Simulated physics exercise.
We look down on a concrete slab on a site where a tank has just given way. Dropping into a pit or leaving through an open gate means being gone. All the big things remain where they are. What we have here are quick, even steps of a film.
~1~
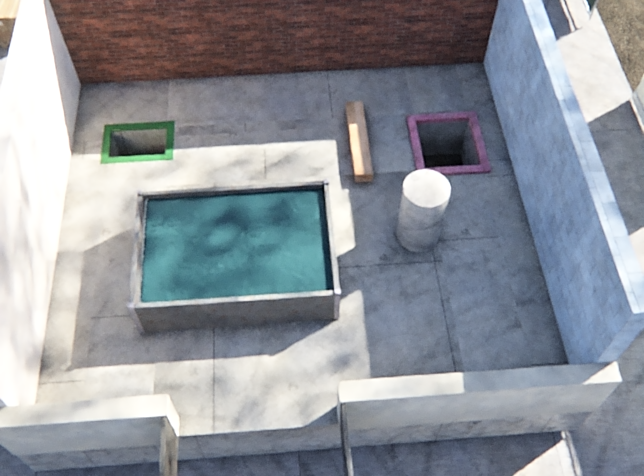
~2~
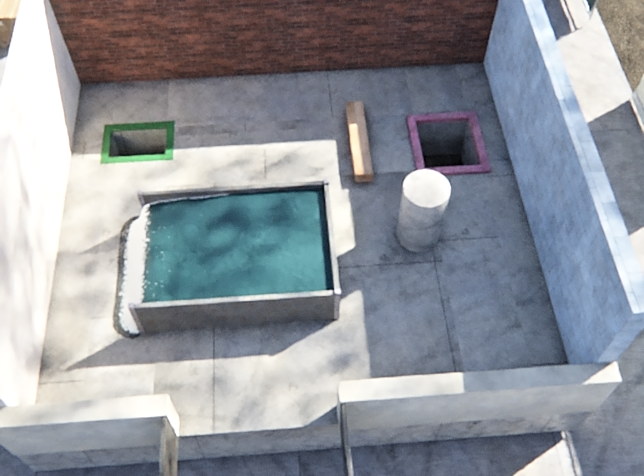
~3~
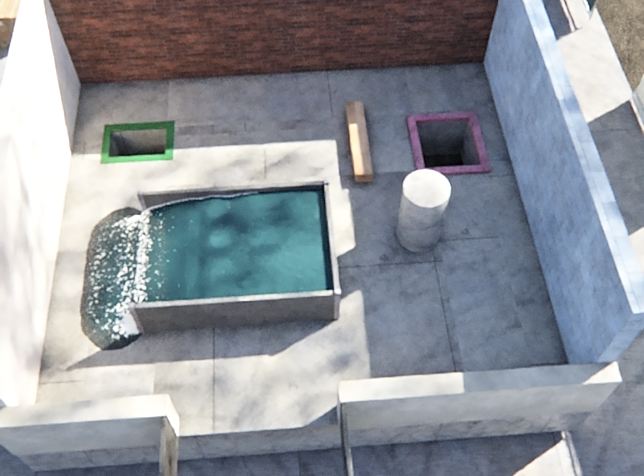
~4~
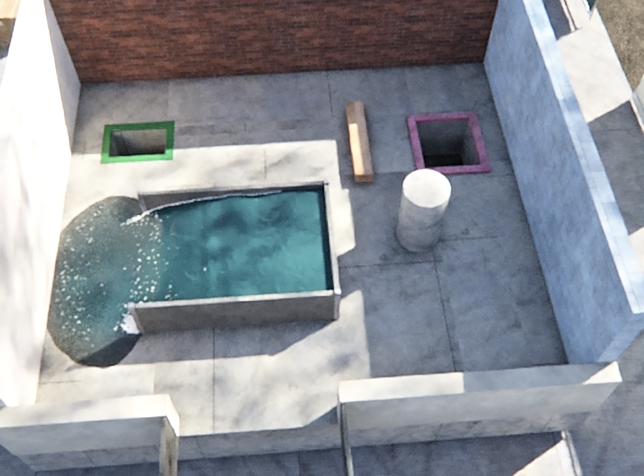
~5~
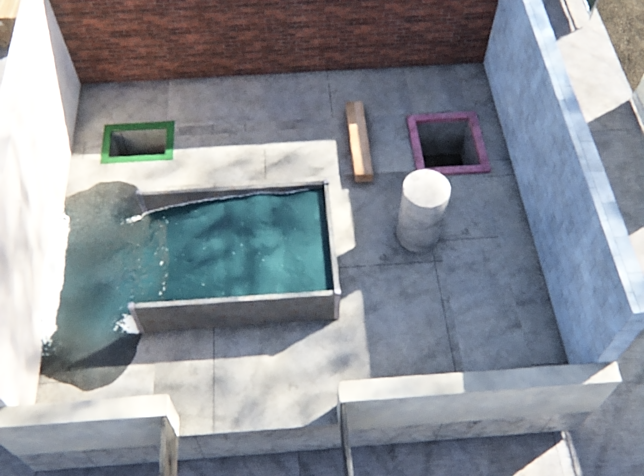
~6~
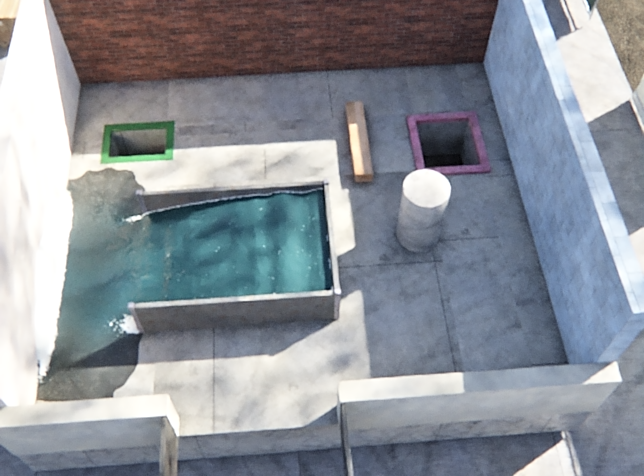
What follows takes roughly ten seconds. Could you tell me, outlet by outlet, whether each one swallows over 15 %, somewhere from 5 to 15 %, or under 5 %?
I'd say the gate drains a fair bit - five to fifteen per cent; I'd say the green pit drains a lot - upwards of fifteen per cent; I'd say the pink pit drains very little - not reaching five per cent.
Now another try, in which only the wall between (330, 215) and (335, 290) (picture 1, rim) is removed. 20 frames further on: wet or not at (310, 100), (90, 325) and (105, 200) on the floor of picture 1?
Going point by point: Left unwetted, left unwetted, left unwetted.
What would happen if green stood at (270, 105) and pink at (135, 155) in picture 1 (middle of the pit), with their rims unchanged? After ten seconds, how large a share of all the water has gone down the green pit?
Out of a hundred parts, 10 go to green.
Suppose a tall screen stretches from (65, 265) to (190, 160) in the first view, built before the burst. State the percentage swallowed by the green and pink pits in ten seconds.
The green pit gets 2 per cent, the pink pit 6 per cent.
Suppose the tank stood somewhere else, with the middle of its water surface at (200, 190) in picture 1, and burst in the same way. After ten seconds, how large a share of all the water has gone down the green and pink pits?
Green about 14 %, pink about 2 %.
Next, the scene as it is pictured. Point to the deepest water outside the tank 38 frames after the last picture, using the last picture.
About (517, 363).
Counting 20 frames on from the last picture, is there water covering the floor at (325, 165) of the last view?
Result: Unwetted.
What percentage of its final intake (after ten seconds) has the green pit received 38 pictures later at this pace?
About 75 per cent.
A moment on, water covers 15 % of the floor; the gate 0 %, the green pit 0 %, the pink pit 0 %.
Next, water covers 25 % of the floor; the gate 0 %, the green pit 3 %, the pink pit 0 %.
Then, water covers 50 % of the floor; the gate 1 %, the green pit 10 %, the pink pit 0 %.
Later, water covers 80 % of the floor; the gate 4 %, the green pit 17 %, the pink pit 0 %.
In the end, water covers 95 % of the floor; the gate 7 %, the green pit 23 %, the pink pit 2 %.
